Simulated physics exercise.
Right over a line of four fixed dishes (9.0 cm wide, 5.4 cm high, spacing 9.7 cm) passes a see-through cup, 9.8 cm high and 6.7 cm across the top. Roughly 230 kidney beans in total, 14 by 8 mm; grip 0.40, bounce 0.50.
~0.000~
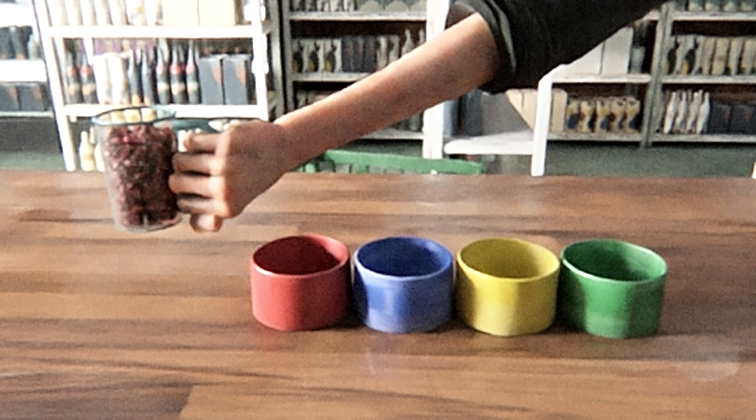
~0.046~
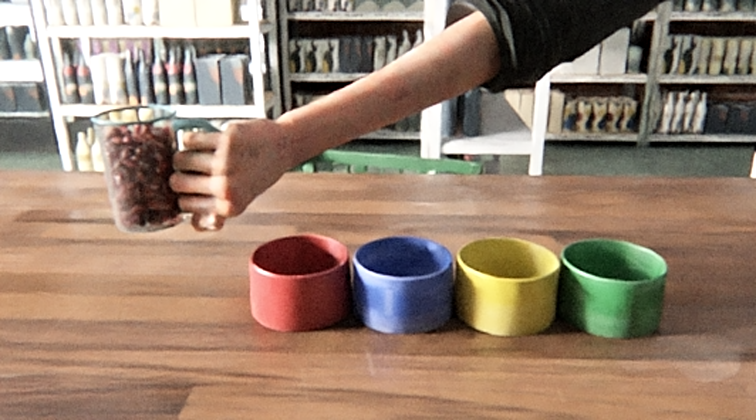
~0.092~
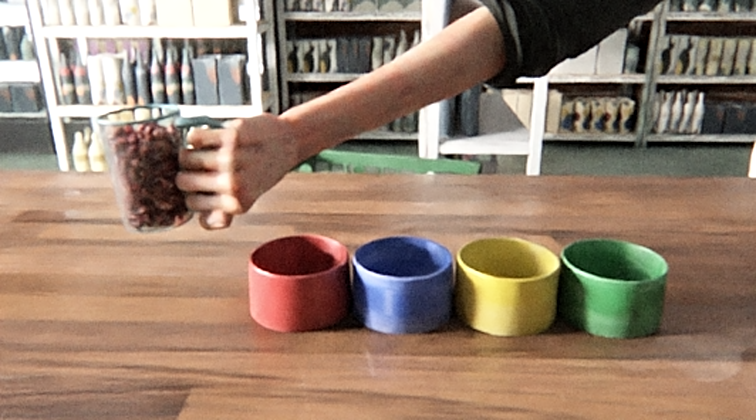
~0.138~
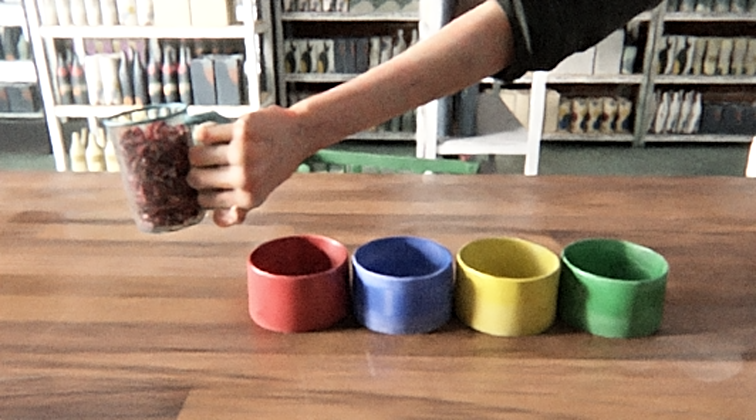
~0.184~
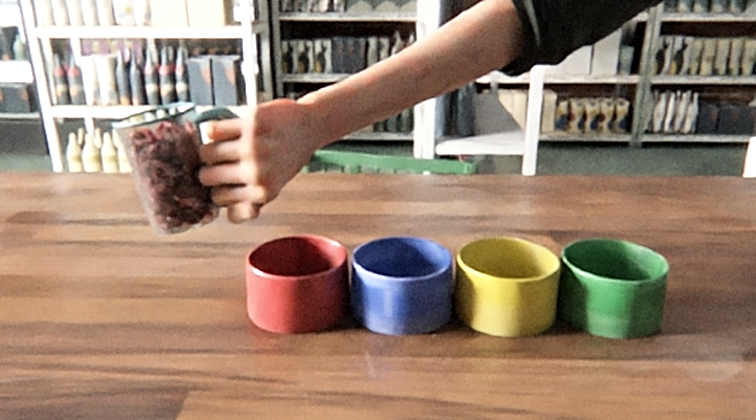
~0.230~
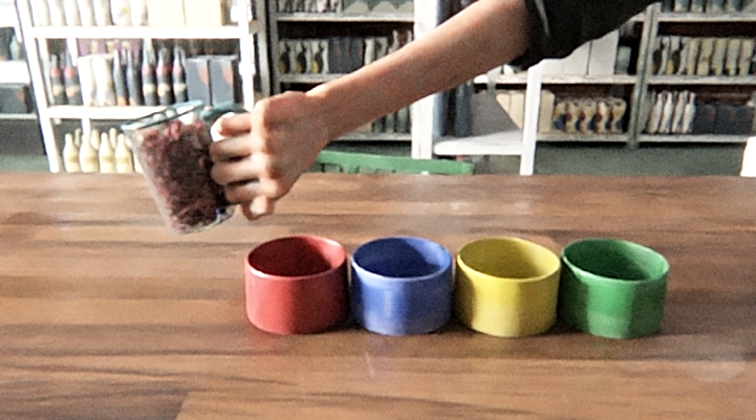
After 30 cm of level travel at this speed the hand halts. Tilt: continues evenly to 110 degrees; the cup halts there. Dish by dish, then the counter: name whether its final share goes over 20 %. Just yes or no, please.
In short: Red no, blue yes, green no, yellow no, counter no.
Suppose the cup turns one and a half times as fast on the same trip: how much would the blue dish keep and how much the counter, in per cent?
Result - blue dish: 90; counter: 10.
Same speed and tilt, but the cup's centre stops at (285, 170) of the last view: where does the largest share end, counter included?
The largest share goes to counter.
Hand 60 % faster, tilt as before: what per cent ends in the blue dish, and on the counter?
Blue 100, counter 0.
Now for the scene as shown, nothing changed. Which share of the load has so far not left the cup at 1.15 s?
Roughly 95 per cent, give or take.
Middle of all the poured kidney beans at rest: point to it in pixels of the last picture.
Somewhere around (400, 283) in the final frame.
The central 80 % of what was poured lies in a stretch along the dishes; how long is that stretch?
I'd put it near 5 cm.
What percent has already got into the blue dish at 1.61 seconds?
I'd say close to 40 per cent at that point.
After 0.78 s, tilt 59 degrees; cup holds 100 %.
Then, at 1.15 s, tilt 89 degrees; cup holds 95 %.
Then, at 1.61 s, tilt 110 degrees; cup holds 55 %, blue 40 %.
At rest (3.1 s), red 0 %, blue 100 %, green 0 %, yellow 0 %, counter 0 %.
